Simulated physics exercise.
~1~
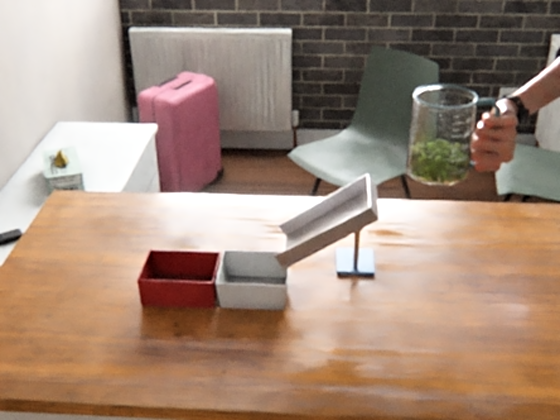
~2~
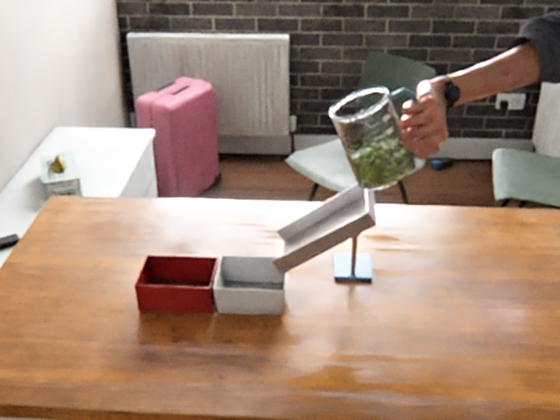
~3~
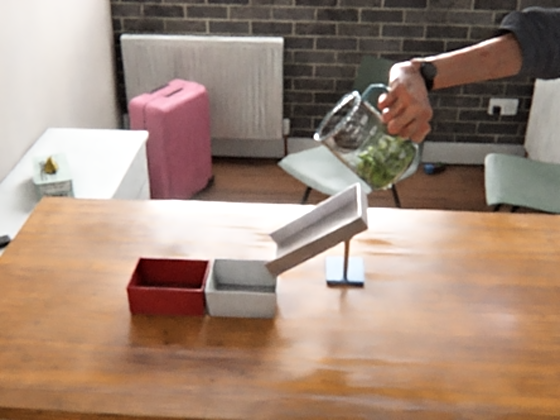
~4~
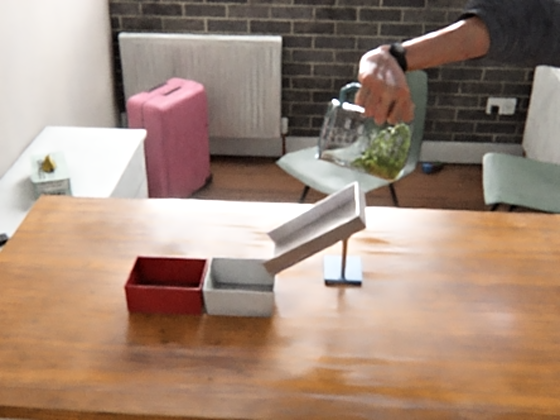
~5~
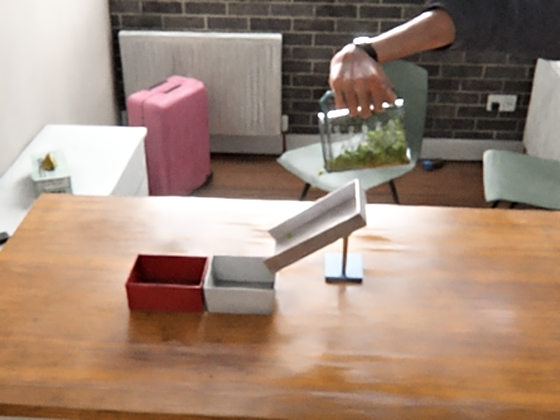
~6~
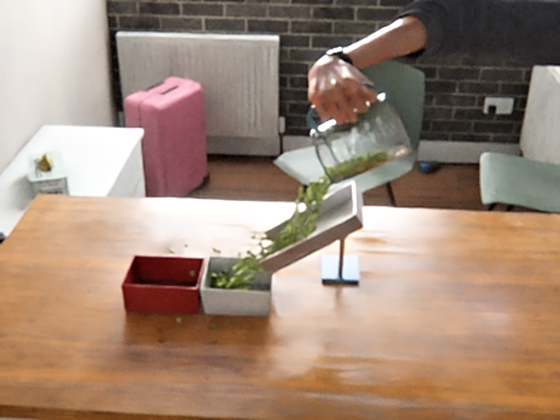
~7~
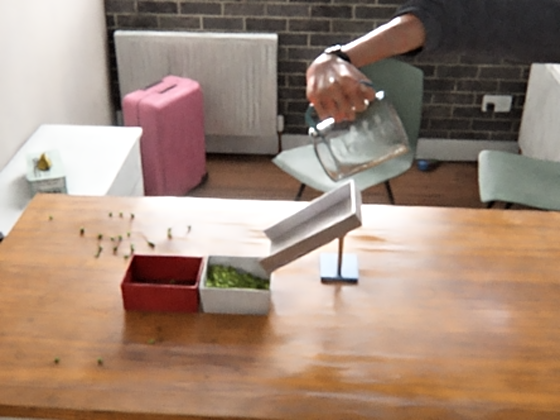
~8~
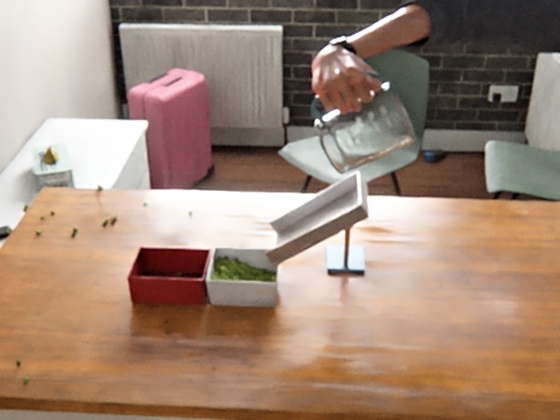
A hand tips green pieces from a jug down a slope, mostly into the white tin.
